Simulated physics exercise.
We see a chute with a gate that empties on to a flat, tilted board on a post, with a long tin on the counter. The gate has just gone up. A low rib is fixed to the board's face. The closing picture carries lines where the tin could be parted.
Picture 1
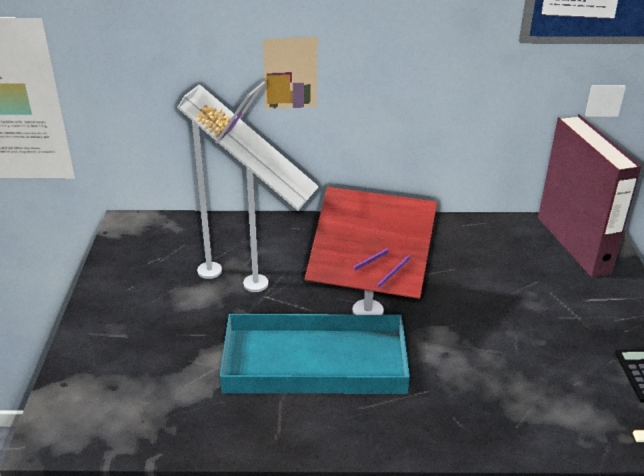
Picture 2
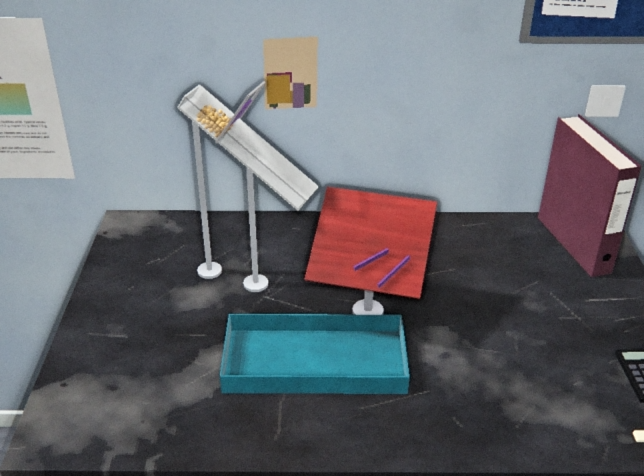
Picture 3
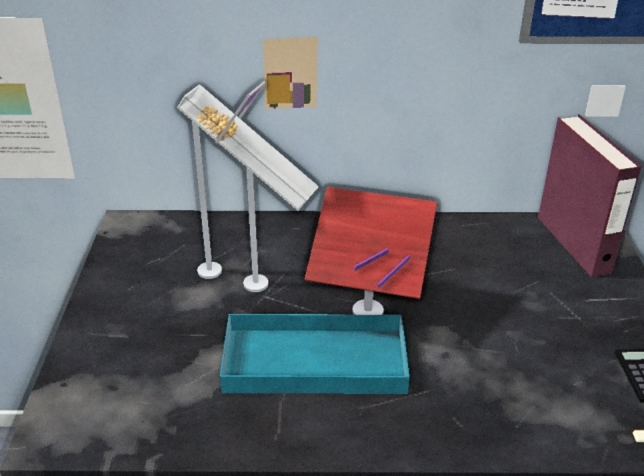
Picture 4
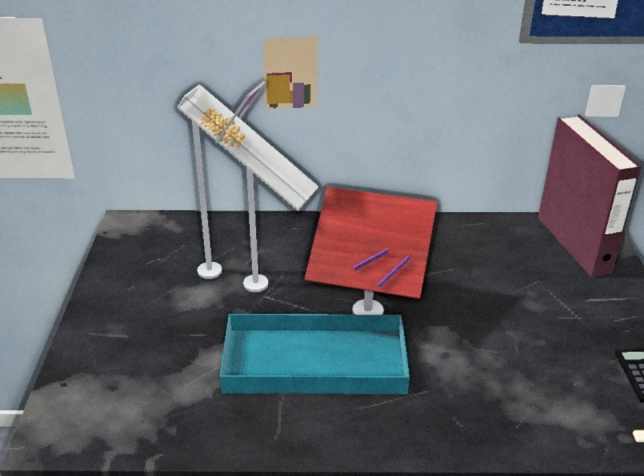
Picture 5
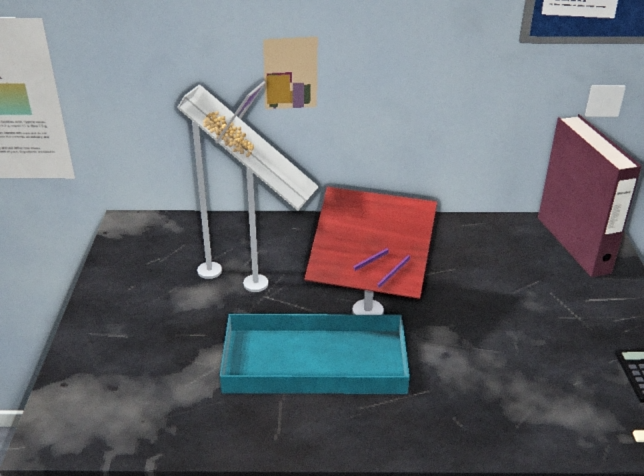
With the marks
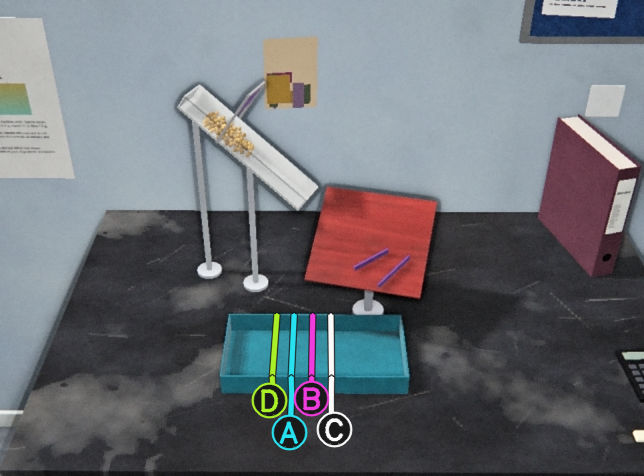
A dark, scuffed counter stands against a pale blue wall, seen from the front and slightly above by a still camera. A pale chute on two posts slopes down rightward toward a tilted red board with two purple ribs, behind a long teal tin, with a maroon binder at right. The gate is up, and the small tan chickpeas slide slowly a short way down the chute, spreading out.
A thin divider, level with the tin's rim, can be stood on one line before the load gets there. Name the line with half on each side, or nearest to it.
I would pick line C.
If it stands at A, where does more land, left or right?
More lands on the right.
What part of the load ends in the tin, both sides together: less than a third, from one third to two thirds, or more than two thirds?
It is more than two thirds.
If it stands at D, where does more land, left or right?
More lands on the right.
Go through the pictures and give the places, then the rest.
Load behind the gate (219, 121), dried chickpeas; lip of the chute (304, 203), sloping gently, in the first frame.
Middle of the board (372, 240), tilted fairly steeply; middle of its low edge (361, 288); of its high edge (381, 194), in the second frame.
Front corners of the tin (220, 376) and (409, 377), empty; front of the load (233, 133), in the third frame.
Middle of the load (222, 130); its front (238, 146), roughly a quarter of the way to the lip; rib from (388, 249) to (354, 267); rib from (409, 256) to (378, 284), in the fourth frame.
Middle of the load (225, 133); its front (248, 155), roughly a quarter of the way to the lip, in the fifth frame.
On the marked copy, line A crosses the front rim at (291, 376); line B crosses the front rim at (311, 376); line C crosses the front rim at (331, 376); line D crosses the front rim at (272, 376).
With A, of what is caught, just a few on the left of the divider, almost all on the right.
With B, of what is caught, just a few on the left of the divider, almost all on the right.
With C, of what is caught, roughly a third on the left of the divider, roughly two thirds on the right.
With D, of what is caught, not one piece on the left of the divider, every piece on the right.
